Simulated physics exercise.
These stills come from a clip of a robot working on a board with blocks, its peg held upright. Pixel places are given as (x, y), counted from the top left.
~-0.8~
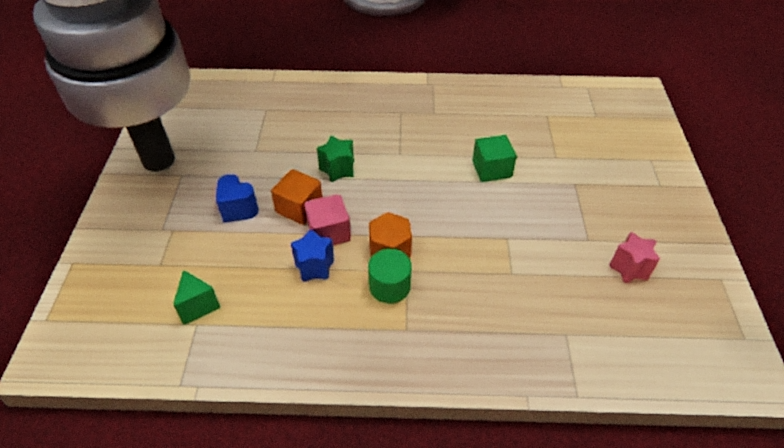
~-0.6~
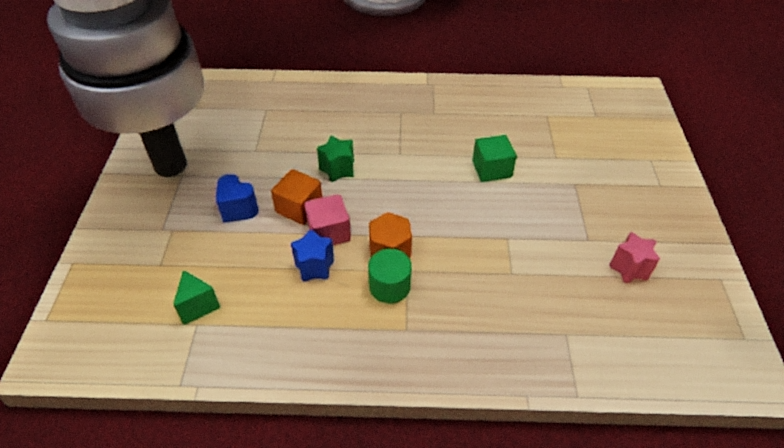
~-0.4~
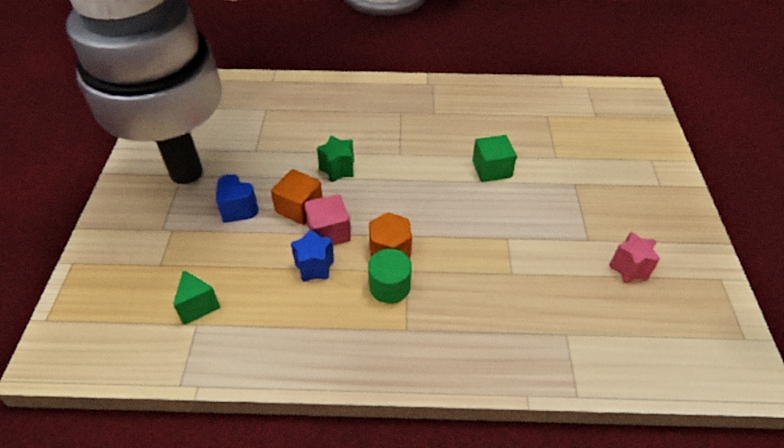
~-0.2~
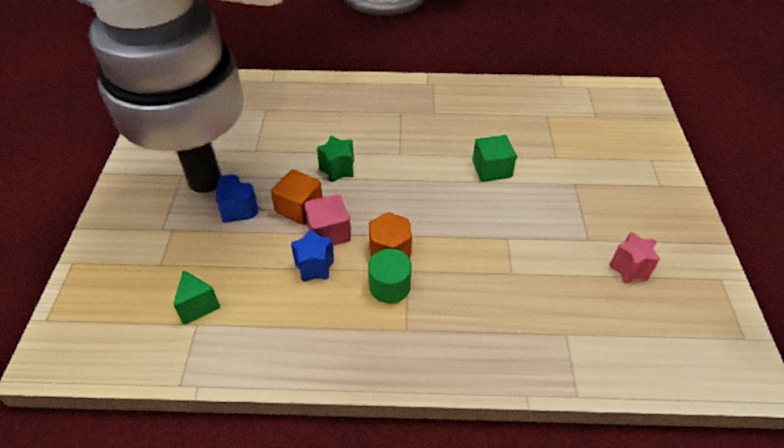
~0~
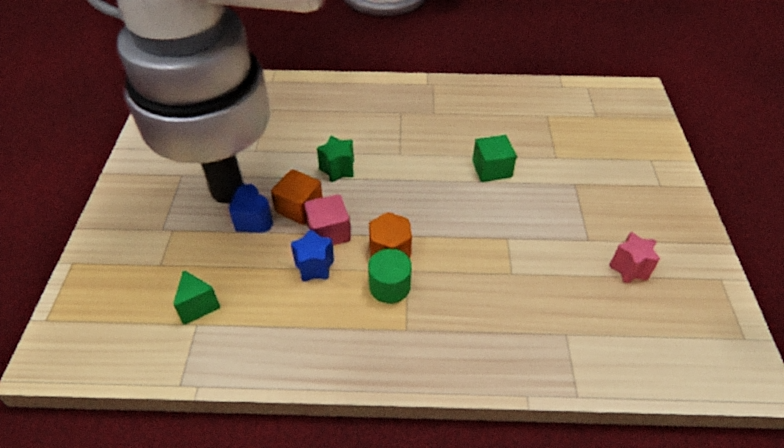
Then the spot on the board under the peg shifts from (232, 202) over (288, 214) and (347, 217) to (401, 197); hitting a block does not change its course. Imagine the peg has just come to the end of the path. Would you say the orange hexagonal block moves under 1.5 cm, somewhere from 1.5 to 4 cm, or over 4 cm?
It gets moved 1.5 to 4 cm.
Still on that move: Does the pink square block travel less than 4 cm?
It seems not.
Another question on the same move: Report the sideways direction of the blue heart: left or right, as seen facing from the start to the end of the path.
Shifts right.
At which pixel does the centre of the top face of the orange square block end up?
The point I'd pick in the picture is (373, 159).
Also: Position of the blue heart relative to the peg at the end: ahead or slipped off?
It slips out to the side or back.
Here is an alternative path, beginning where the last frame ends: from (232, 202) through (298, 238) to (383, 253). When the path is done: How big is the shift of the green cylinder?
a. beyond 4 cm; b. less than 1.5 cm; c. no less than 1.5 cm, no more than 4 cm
The correct letter is b.
The first path, step by step. One third of the way, peg (286, 204); blue heart (275, 218), turned 90° clockwise; orange square block (321, 184), turned 30° anticlockwise; pink square block (347, 213), turned 45° clockwise.
Two thirds of the way, peg (347, 207); blue heart (275, 218), turned 95° clockwise; orange square block (360, 172), turned 105° anticlockwise; pink square block (368, 217), turned 70° clockwise; orange hexagonal block (405, 234).
At the end, peg (402, 187); blue heart (275, 218), turned 95° clockwise; orange square block (373, 159), turned 150° anticlockwise; pink square block (377, 217), turned 75° clockwise; orange hexagonal block (411, 238).
